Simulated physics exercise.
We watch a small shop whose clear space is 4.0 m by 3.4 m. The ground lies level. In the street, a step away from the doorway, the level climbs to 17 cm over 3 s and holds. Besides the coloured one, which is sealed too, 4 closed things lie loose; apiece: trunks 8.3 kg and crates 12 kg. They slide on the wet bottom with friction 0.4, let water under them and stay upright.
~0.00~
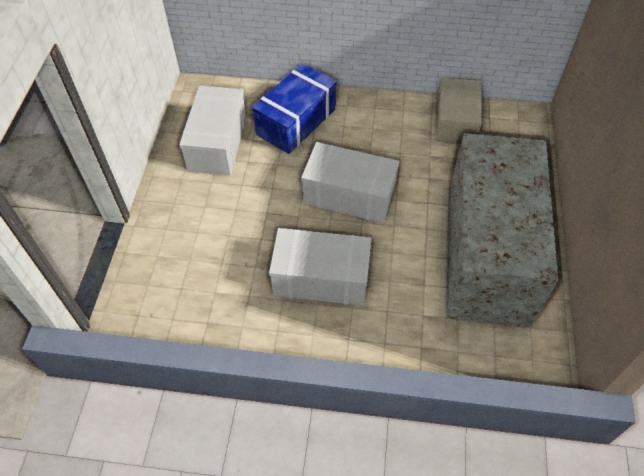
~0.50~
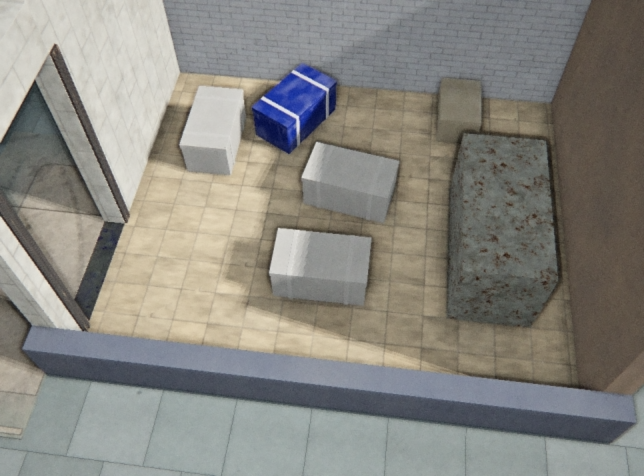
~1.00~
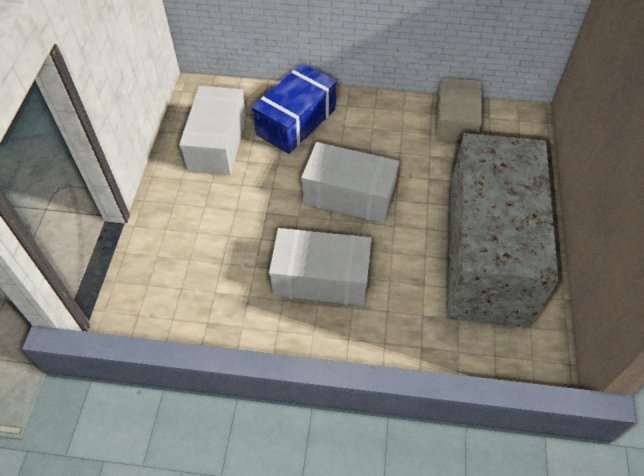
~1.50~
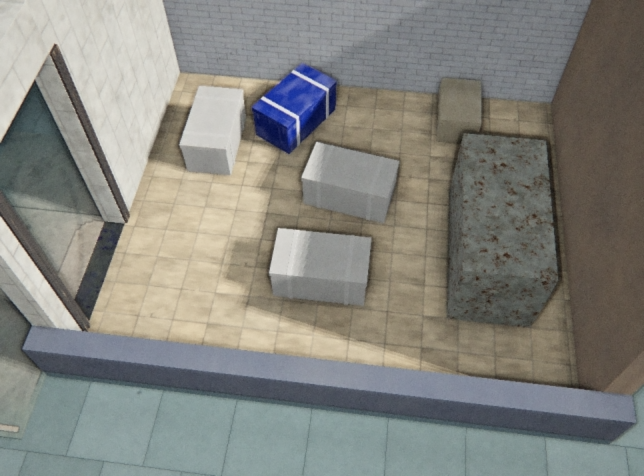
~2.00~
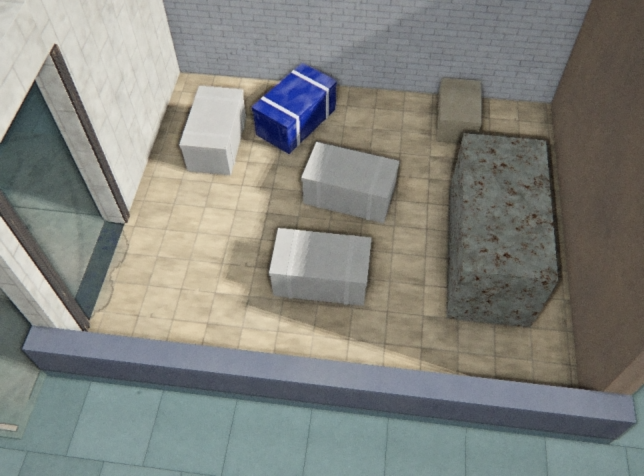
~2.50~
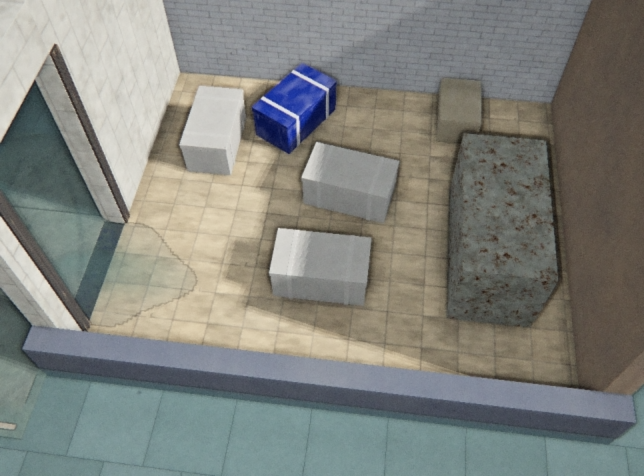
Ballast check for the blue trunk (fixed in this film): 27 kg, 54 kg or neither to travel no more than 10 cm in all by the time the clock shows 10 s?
For it, the lower weight is enough.
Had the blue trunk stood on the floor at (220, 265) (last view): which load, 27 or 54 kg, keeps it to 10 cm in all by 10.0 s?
Only the larger holds.
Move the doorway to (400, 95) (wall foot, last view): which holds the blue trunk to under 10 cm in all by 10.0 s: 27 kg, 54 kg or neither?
In that case the smaller load will do.
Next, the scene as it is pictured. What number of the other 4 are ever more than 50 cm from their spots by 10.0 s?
2 of them.
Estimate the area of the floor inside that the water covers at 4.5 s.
Roughly 6.0 m2.
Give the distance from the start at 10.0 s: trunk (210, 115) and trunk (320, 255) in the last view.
In that order: 0 cm, 200 cm.
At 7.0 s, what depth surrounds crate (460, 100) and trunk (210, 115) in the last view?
Roughly 3 and 1 cm.
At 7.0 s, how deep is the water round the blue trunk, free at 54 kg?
About 1 cm.
After 3.5 s the blue trunk would be 0 cm from its start with 27 kg and 0 cm from its start with 54 kg; 0 cm of water round it then.
After 4.5 s the blue trunk would be 0 cm from its start with 27 kg and 0 cm from its start with 54 kg; 0 cm of water round it then.
After 7.0 s the blue trunk would be 0 cm from its start with 27 kg and 0 cm from its start with 54 kg; 1 cm of water round it then.
After 10.0 s the blue trunk would be 0 cm from its start with 27 kg and 0 cm from its start with 54 kg; 4 cm of water round it then.
